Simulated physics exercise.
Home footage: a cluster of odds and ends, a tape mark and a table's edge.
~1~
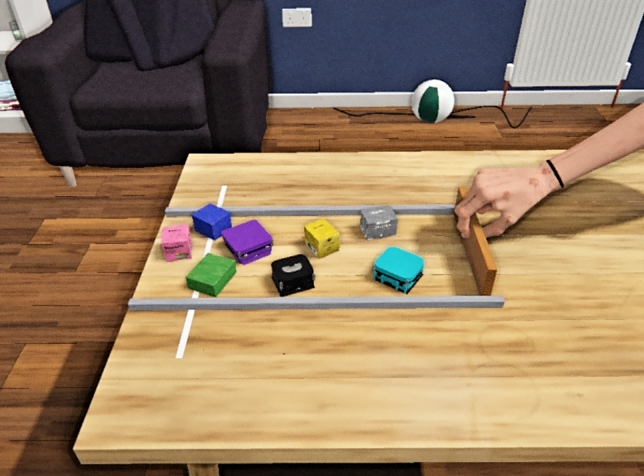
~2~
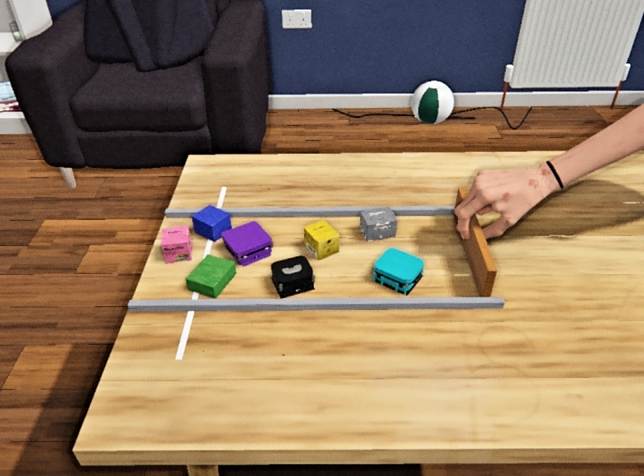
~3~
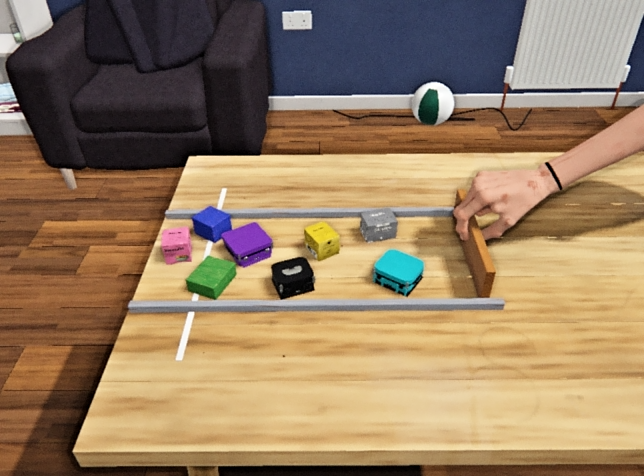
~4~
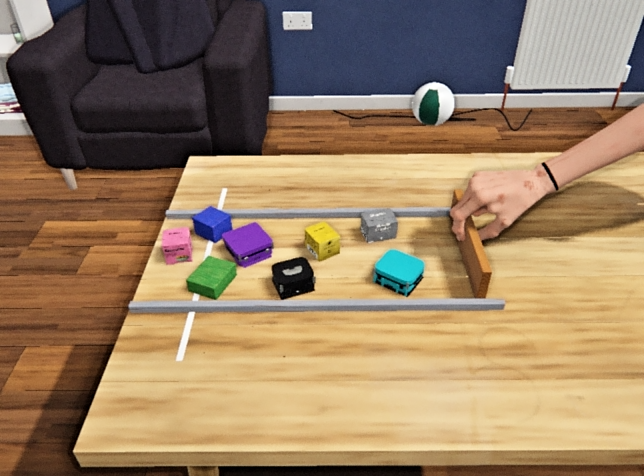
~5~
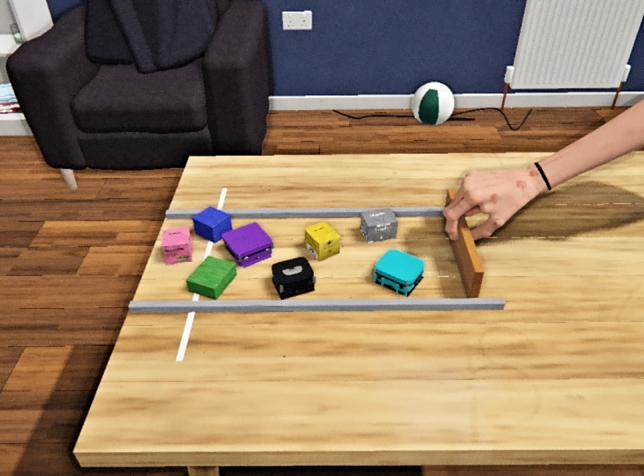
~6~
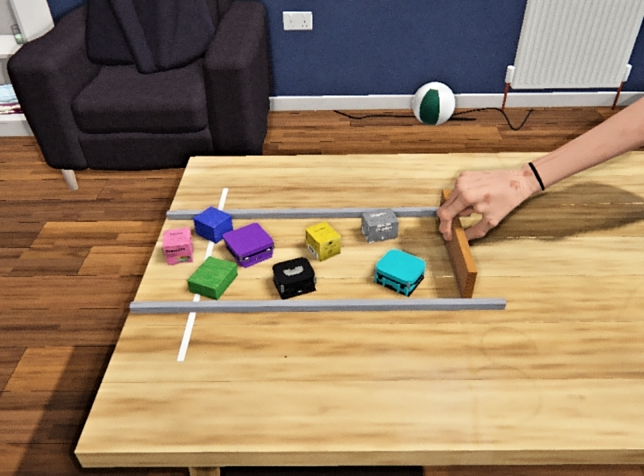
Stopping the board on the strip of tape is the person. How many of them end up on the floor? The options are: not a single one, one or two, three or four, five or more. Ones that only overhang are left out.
Answer: One or two.
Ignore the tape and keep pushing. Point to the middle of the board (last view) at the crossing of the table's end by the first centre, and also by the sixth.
At (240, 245) for the first, at (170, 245) for the sixth.
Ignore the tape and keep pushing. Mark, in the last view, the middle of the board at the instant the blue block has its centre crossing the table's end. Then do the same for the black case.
First near (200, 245), second near (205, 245).
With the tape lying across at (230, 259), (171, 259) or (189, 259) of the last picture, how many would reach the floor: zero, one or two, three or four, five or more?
So in that order I'd say 1 or 2; 5 or more; 5 or more.
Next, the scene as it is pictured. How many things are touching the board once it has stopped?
The number is 3.
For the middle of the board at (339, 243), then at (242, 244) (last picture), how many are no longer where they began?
Tally: First 4; then 8.
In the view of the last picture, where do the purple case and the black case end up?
The purple case comes to rest close to (162, 252), while the black case rests close to (141, 278).
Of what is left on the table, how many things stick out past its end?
The number would be 3.
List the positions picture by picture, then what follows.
The first frame shows pink box (177, 243); blue block (212, 222); green block (212, 275); board (473, 239); tape (206, 256).
The second frame shows blue block (212, 223); purple case (248, 244).
The third frame shows green block (212, 277); black case (293, 278).
The fourth frame shows pink box (178, 246); yellow box (322, 241).
The fifth frame shows blue block (213, 224); turquoise case (399, 272).
The sixth frame shows pink box (179, 246); blue block (213, 225); green block (213, 277); board (455, 241); tape (207, 259).
Early on, none off yet; pink box at rest near (179, 246); blue block at rest near (213, 225); green block at rest near (213, 277).
A while later, none off yet; pink box at rest near (179, 246); blue block at rest near (213, 225); green block moving near (208, 278).
Further along, none off yet; pink box travelled a little near (163, 247); blue block travelled a little near (197, 225); green block travelled well along near (144, 282).
Finally, the number that fall off is one or two; lost, green block and pink box.
